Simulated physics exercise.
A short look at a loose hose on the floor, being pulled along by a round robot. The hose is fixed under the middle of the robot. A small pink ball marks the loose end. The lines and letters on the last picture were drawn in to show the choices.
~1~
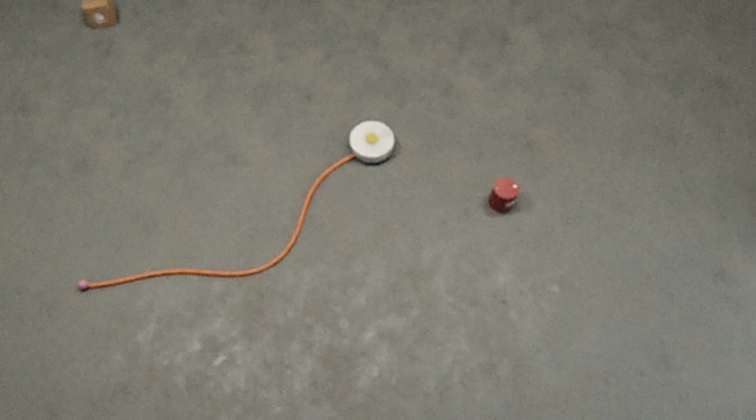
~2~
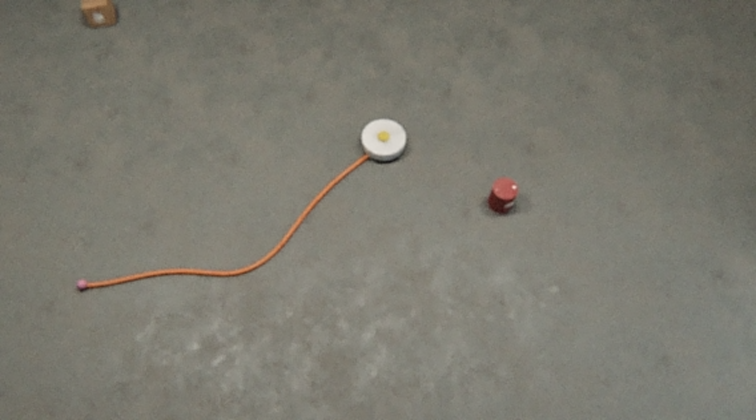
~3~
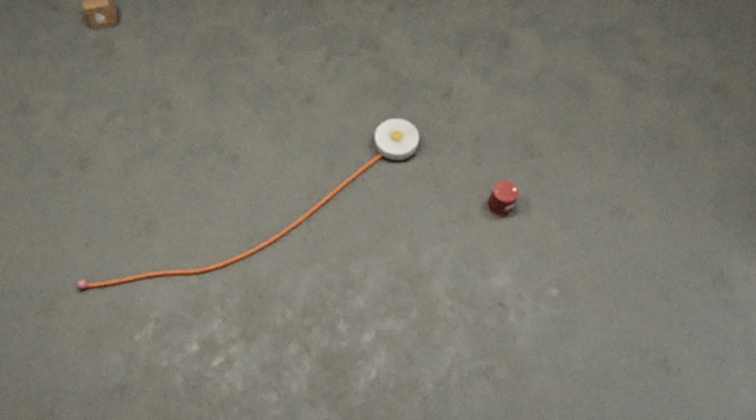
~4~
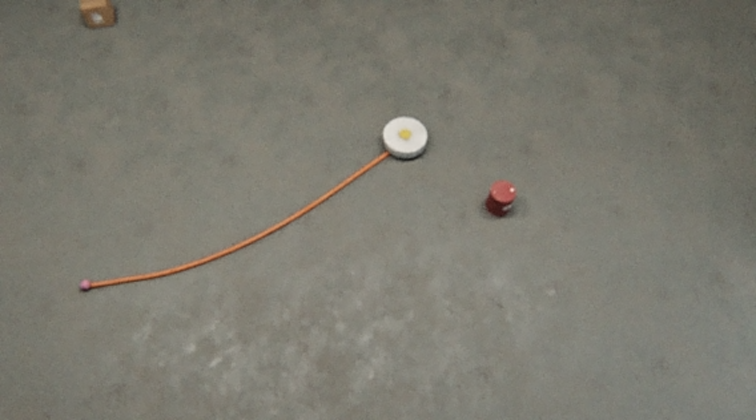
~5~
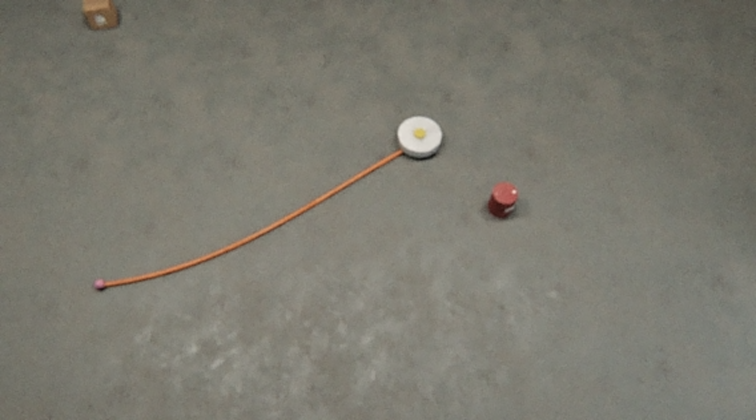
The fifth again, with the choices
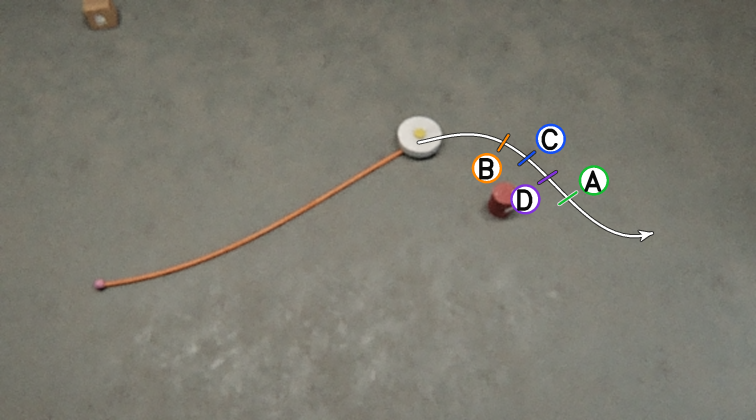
On a grey floor, a round white robot crept right, pulling a curvy orange hose straighter behind it, and then the hose's free end slid slightly right too, while a red keg stayed put.
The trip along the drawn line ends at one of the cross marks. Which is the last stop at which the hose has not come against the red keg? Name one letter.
All is well up to A.
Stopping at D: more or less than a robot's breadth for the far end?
More.
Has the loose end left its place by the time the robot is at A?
By then, yes.
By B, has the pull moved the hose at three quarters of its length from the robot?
By then, yes.
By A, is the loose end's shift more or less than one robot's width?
More.
On the marked copy, A at (568, 198); B at (504, 143); C at (527, 158); D at (548, 177); the route from (419, 143) via (540, 170) to (652, 233).
With A. Early on, robot (478, 130), middle of the hose (327, 195), free end (164, 267).
Further on, robot (533, 157), middle of the hose (367, 185), free end (207, 248).
At the end, robot (570, 194), middle of the hose (396, 188), free end (233, 237); nothing has been touched.
As for the rest, B is safe but short; C is safe but short; D is safe but short.
